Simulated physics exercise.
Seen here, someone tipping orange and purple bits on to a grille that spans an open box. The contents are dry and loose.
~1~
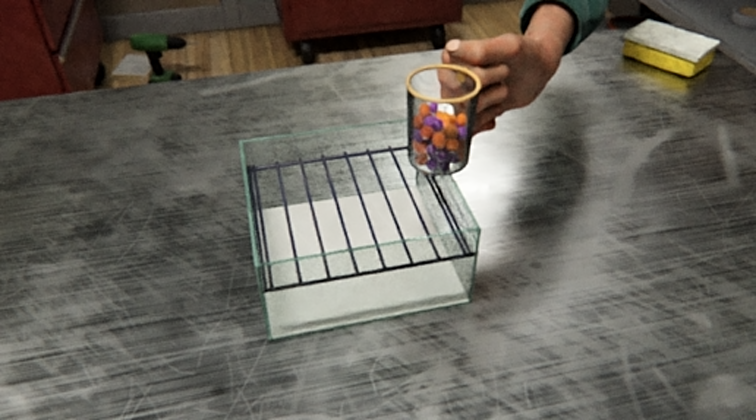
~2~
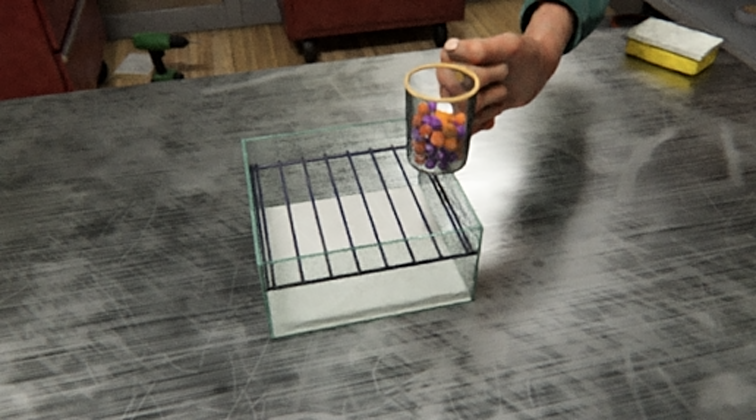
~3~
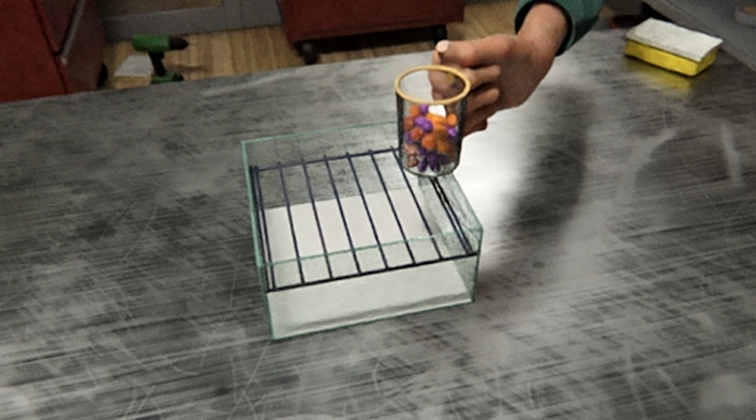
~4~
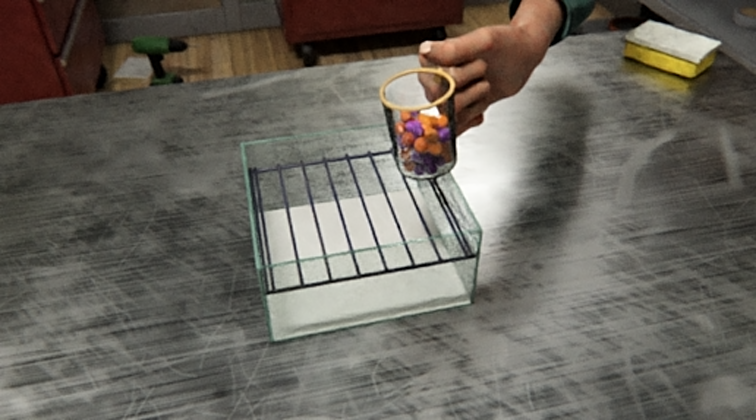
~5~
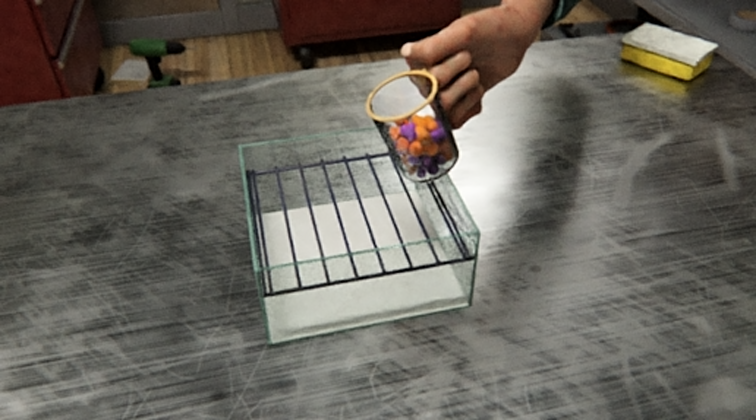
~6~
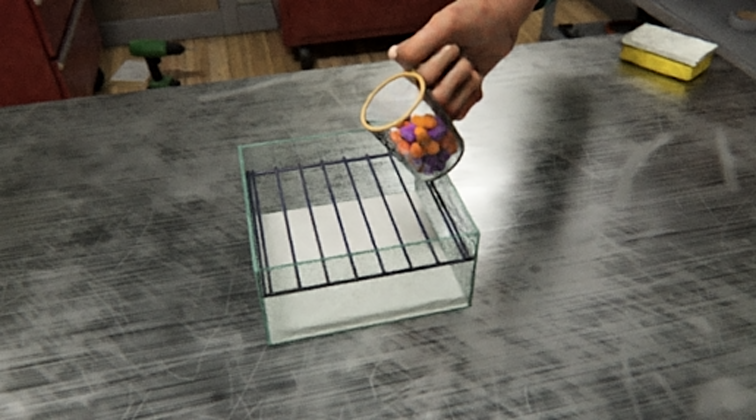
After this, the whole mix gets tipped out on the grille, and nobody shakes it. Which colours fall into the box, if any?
In the end the orange ones drop through, and the purple ones drop through.
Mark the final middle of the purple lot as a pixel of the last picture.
Around (353, 258).
Then, 0.26 s on from there, orange ones, the whole lot in the cup; purple ones, the whole lot in the cup.
Then, 0.59 s on from there, orange ones, the whole lot in the cup; purple ones, the whole lot in the cup.
Then, 0.95 s on from there, orange ones, near half in the cup, near a third on or over the wires, a little under the rack; purple ones, near half in the cup, near a quarter on or over the wires, near a quarter under the rack.
In the end, orange ones, the whole lot under the rack; purple ones, the whole lot under the rack.
